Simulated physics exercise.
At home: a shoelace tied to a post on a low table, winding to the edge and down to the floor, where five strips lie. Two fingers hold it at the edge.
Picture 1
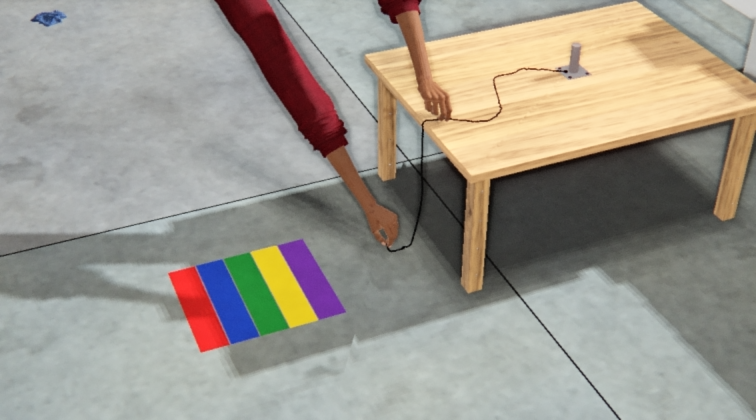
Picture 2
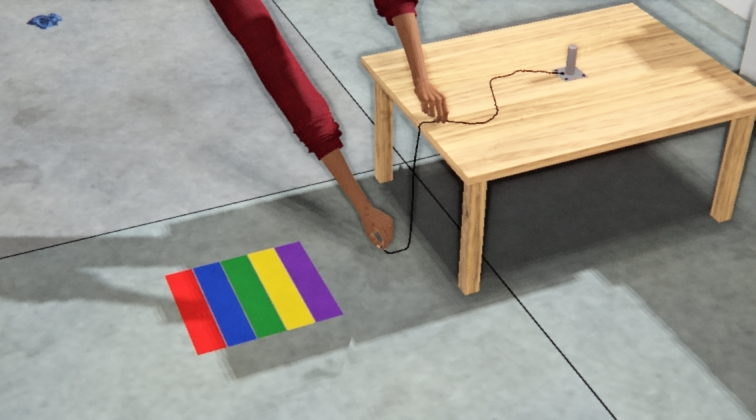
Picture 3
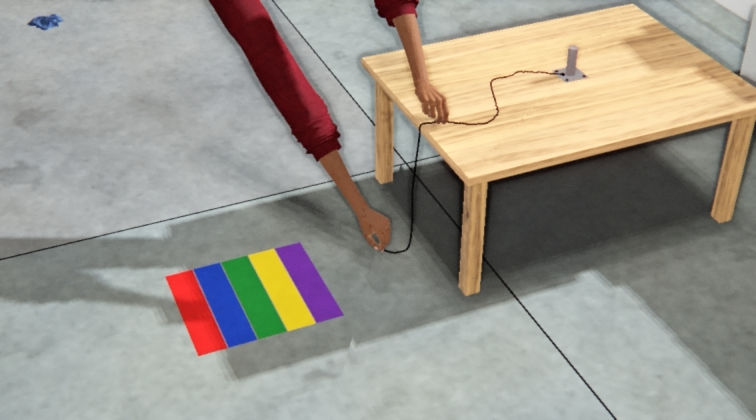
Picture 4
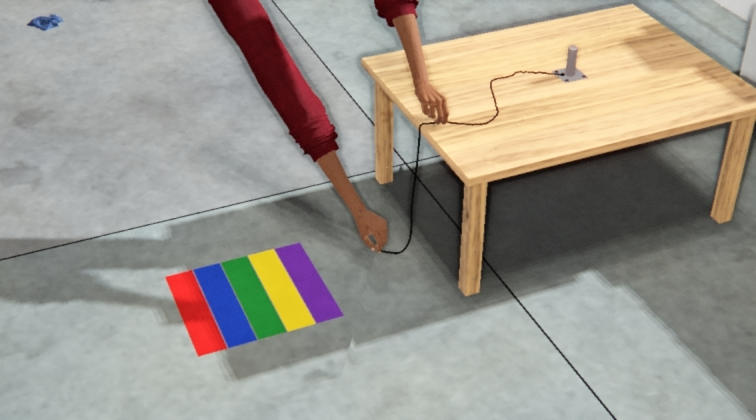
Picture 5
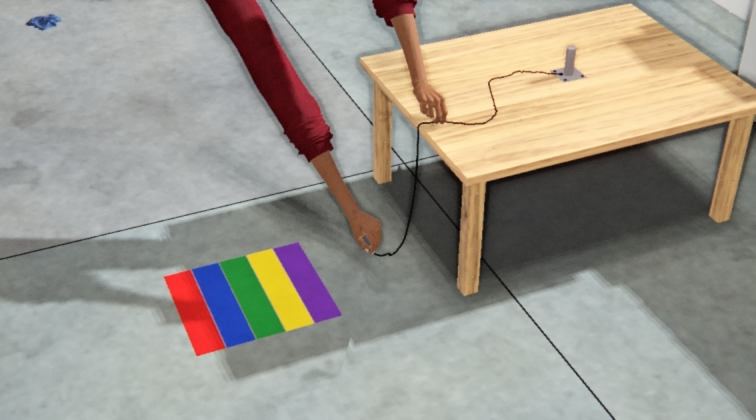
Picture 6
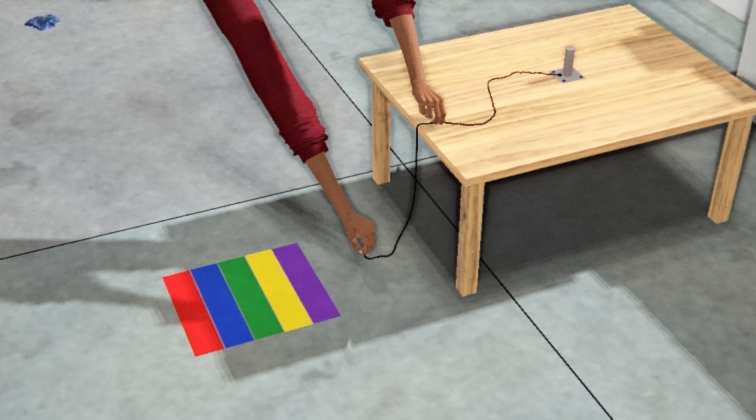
The clip shows a dark cord running from a post on a wooden table over its edge, one hand holding it there, while the other hand draws its lower end slightly left near five coloured strips on the floor.
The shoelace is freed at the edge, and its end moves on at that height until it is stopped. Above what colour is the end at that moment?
The end stops over the blue strip.
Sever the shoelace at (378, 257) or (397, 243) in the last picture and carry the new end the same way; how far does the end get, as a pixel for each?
Try by try, around (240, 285) and (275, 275).
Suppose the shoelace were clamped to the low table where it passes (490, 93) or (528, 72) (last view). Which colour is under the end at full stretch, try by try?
Try by try: Green; blue.
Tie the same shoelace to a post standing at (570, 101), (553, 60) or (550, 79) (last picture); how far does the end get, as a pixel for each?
Near (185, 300), (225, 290) and (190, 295).
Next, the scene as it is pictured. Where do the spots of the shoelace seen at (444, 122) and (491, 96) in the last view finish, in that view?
They go to (383, 149) and to (464, 105).
Early on, end near (261, 279); over green.
Midway, end near (230, 287); over blue.
At the end of the slack, end near (213, 292); over blue. It gets as far as the blue strip.
